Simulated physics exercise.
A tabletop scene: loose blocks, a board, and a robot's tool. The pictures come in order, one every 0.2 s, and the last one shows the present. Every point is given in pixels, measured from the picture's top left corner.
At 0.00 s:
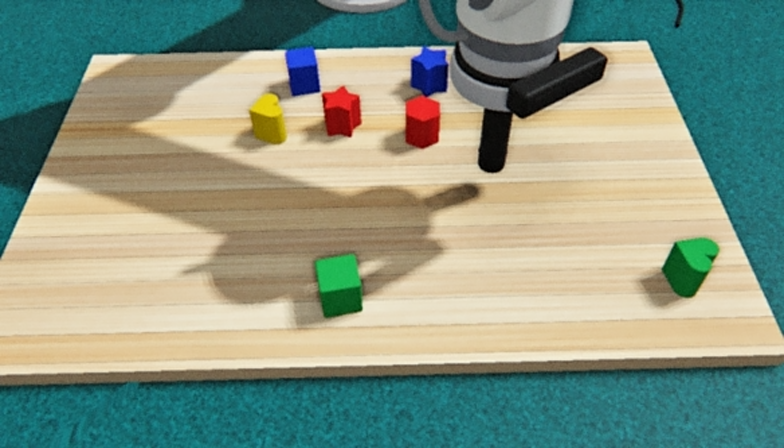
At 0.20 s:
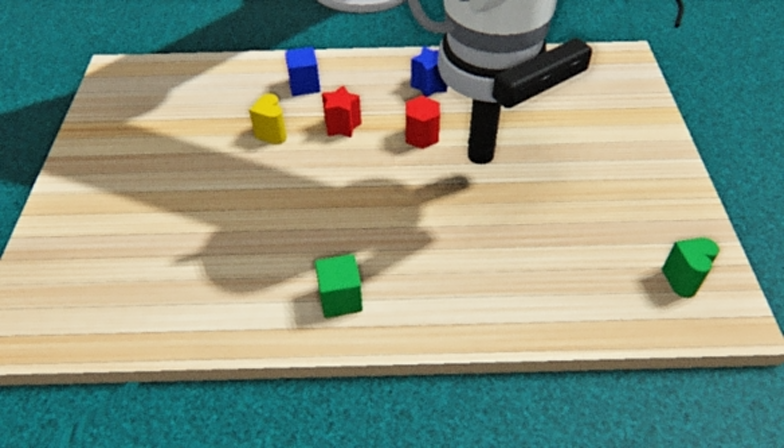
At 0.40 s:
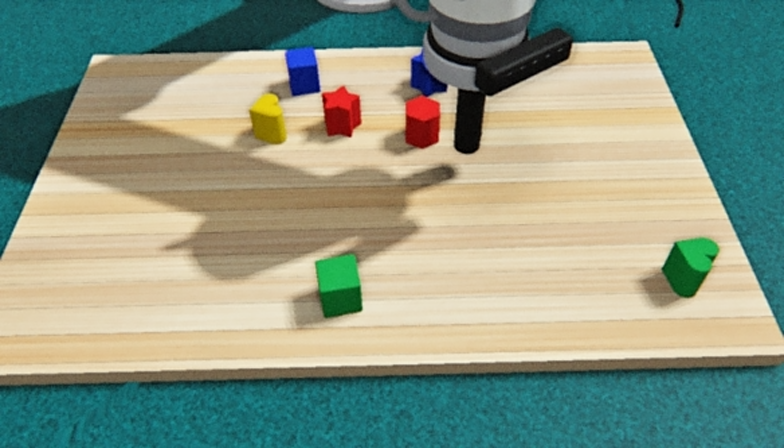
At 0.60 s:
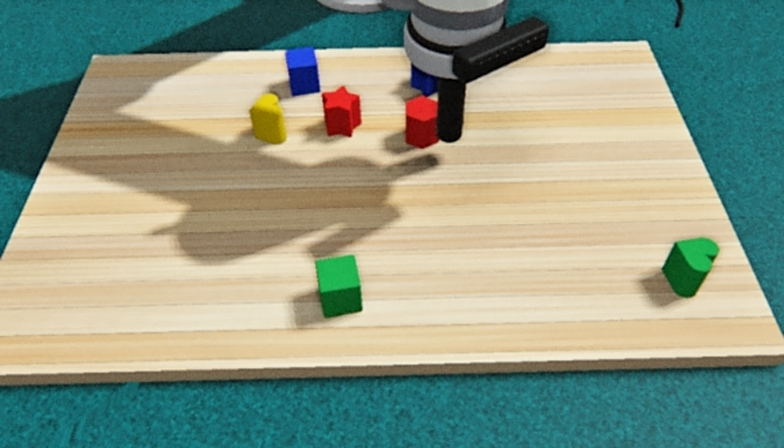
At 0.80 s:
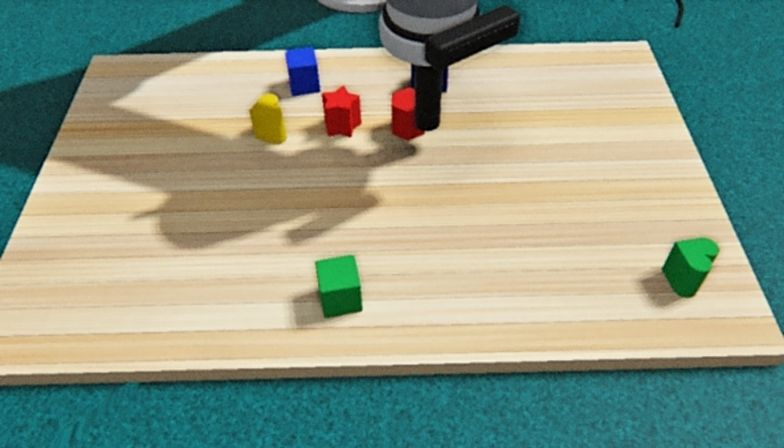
In the video, a robot's black tool moves left and slightly away across a wooden board holding colored blocks, reaching the red six-sided block and nudging it a little to the left while the other blocks stay still.
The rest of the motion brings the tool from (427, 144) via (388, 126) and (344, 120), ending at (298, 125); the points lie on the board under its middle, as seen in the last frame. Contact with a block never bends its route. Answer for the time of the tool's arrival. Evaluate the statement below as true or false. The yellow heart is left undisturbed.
That is false.
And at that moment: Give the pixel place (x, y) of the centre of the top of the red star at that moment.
It will likely be found at (273, 110).
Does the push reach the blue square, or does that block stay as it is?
Put simply, it stays right there.
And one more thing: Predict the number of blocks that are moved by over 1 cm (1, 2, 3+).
Blocks that move over 1 cm: Three or more.
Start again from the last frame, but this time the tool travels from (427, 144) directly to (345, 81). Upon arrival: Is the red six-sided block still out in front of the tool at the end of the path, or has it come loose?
It will keep going ahead of the tool.
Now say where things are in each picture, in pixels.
The first frame shows tool's lower end (491, 165); yellow heart (267, 105); blue square (301, 57); red star (340, 98); red six-sided block (423, 108).
The second frame shows tool (480, 157); blocks still.
The third frame shows tool (467, 147); blocks still.
The fourth frame shows tool (449, 136); blocks still.
The fifth frame shows tool (427, 124); yellow heart (267, 105); blue square (301, 57); red star (340, 98); red six-sided block (409, 99).
The first path, step by step. One third of the way, tool (387, 106); red six-sided block (377, 79), turned 20° clockwise.
Two thirds of the way, tool (341, 100); red star (311, 101), turned 30° anticlockwise; red six-sided block (371, 75), turned 40° clockwise.
At the end, tool (295, 106); yellow heart (242, 112); blue square still; red star (273, 110), turned 70° anticlockwise; red six-sided block (371, 75), turned 40° clockwise.
